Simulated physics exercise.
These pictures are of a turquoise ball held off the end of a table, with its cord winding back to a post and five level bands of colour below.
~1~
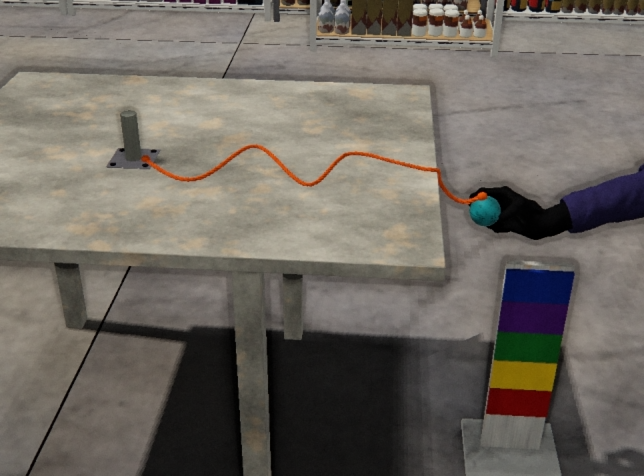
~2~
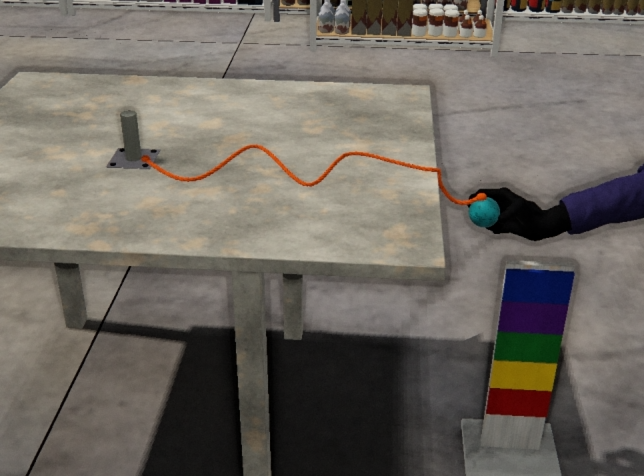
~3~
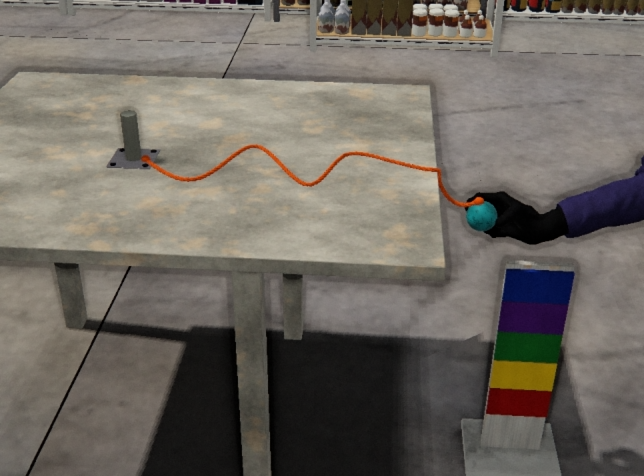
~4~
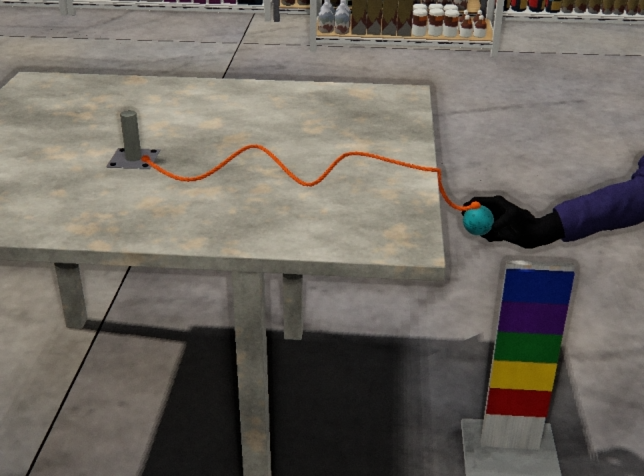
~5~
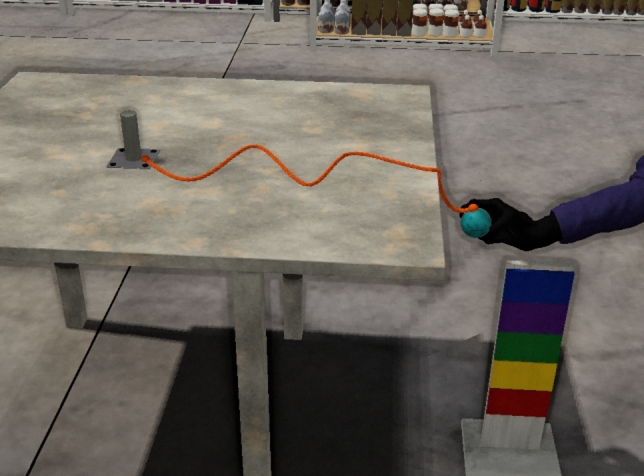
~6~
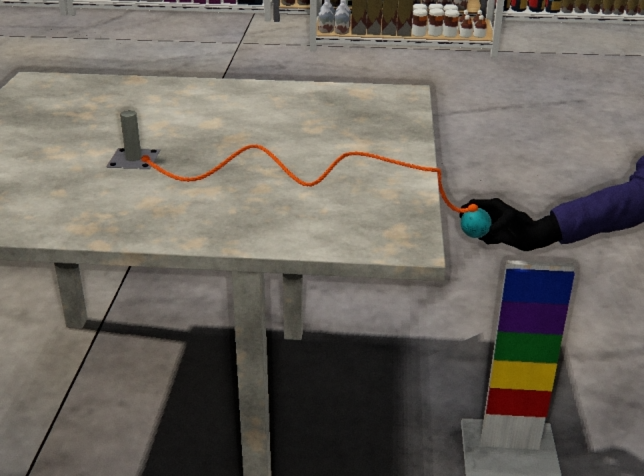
The clip shows a gloved hand holding a turquoise ball off the right end of a table, its orange cord winding back to a post, above a stand of coloured bands. The hand lowers the ball slightly, drifting left.
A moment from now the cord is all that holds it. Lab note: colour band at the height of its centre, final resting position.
Centre at rest: Yellow band.
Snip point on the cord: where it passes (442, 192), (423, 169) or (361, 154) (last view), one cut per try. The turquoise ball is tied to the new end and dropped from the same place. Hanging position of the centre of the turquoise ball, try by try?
(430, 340), (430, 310), (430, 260).
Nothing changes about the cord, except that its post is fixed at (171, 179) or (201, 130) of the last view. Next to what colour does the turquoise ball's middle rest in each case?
Try by try: Red; red.
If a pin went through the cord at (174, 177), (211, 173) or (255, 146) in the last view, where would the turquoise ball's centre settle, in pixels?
Roughly (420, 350), (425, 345) and (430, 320).
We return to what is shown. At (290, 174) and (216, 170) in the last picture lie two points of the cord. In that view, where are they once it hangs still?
The first at (389, 168), the second at (247, 162).
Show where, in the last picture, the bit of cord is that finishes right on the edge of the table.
That spot is near (322, 178).
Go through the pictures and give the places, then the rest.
The first frame shows turquoise ball (485, 211); blue (538, 288); purple (533, 319); green (528, 349); yellow (523, 377); red (519, 404).
The second frame shows turquoise ball (484, 212); cord through (170, 175) (235, 155) (285, 169) (334, 165) (406, 165).
The third frame shows turquoise ball (482, 216).
The fourth frame shows turquoise ball (478, 220); cord through (170, 175) (235, 155) (285, 169) (334, 165) (406, 165).
The fifth frame shows turquoise ball (476, 223).
The sixth frame shows turquoise ball (476, 223); cord through (170, 175) (235, 155) (285, 169) (334, 165) (406, 165).
Soon after, ball near (442, 354); level with green.
Then, ball near (412, 361); level with yellow.
At rest, ball near (420, 363); level with yellow. Its middle rests at the yellow band.
